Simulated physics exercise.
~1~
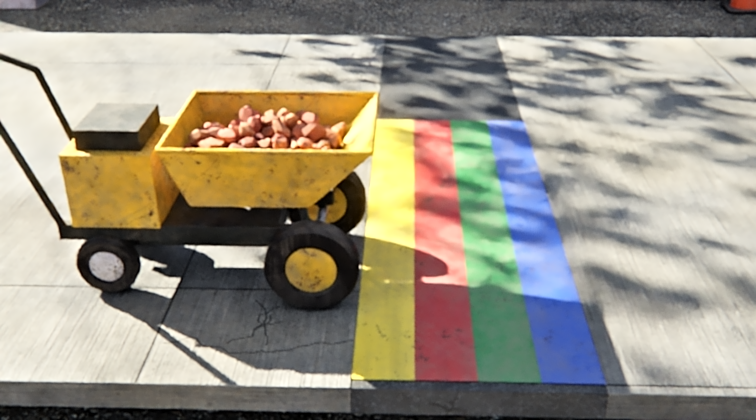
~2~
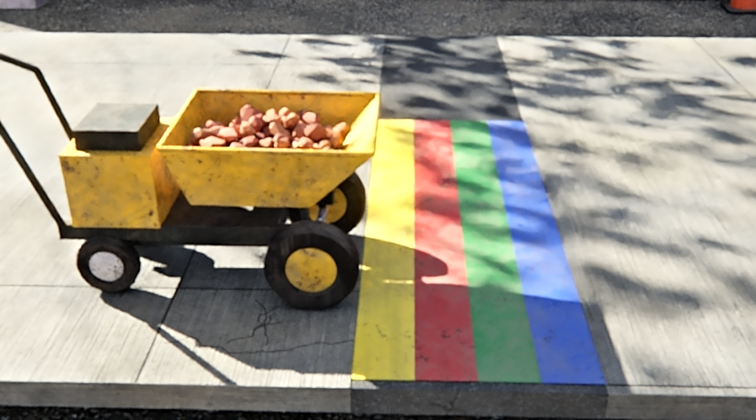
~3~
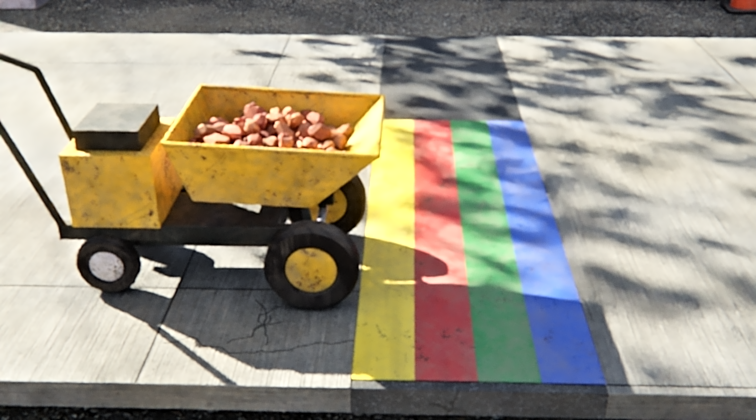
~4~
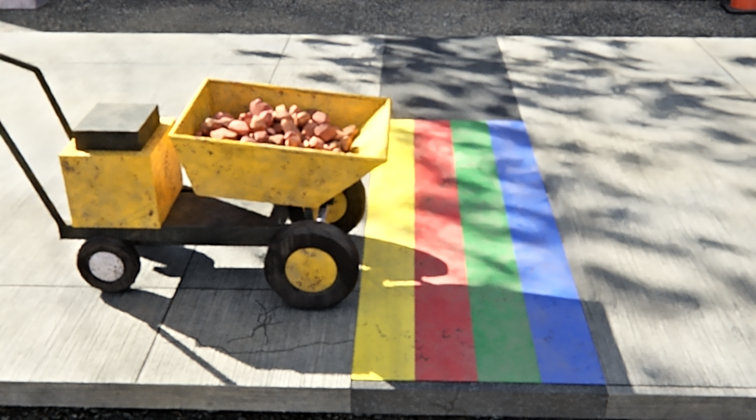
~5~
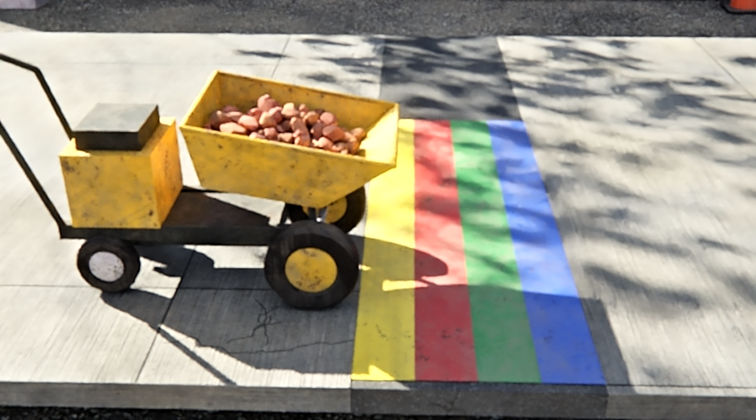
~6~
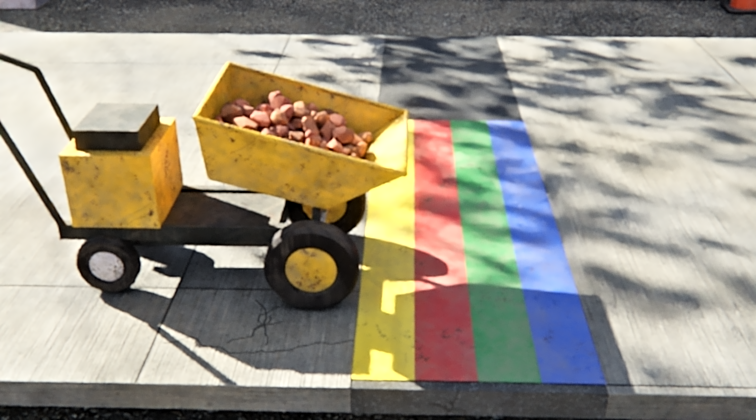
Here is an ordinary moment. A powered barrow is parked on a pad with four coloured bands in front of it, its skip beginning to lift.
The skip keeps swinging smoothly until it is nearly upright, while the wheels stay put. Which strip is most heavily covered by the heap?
The green strip.
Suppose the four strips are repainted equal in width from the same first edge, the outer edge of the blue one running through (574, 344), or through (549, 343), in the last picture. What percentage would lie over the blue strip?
I'd estimate some 20 per cent, and then some 30 per cent.
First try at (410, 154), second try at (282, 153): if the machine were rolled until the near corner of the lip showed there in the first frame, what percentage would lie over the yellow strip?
Position 1 near 0 %, position 2 near 30 %.
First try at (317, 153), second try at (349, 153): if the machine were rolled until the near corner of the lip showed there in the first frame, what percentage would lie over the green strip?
20 per cent, then 30 per cent.
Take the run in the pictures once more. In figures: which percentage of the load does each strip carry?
The yellow strip takes 0 per cent, the red strip 10, the green strip 40 and the blue strip 15.
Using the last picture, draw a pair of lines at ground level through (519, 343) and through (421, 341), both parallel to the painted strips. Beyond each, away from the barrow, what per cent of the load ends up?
Roughly 30 and 80 percent.
Just after the last frame, skip tipped steeply; every one in the skip.
A moment on, skip tipped steeply; the larger part in the skip; about a tenth over the red strip; about a tenth over the green strip.
Further on, skip tipped right over; roughly a quarter in the skip; about a tenth over the red strip; roughly half over the green strip; roughly a quarter over the blue strip; just a few off the paint.
When it is over, skip tipped right over; roughly a quarter in the skip; not one over the yellow strip; about a tenth over the red strip; roughly half over the green strip; roughly a quarter over the blue strip; just a few off the paint.
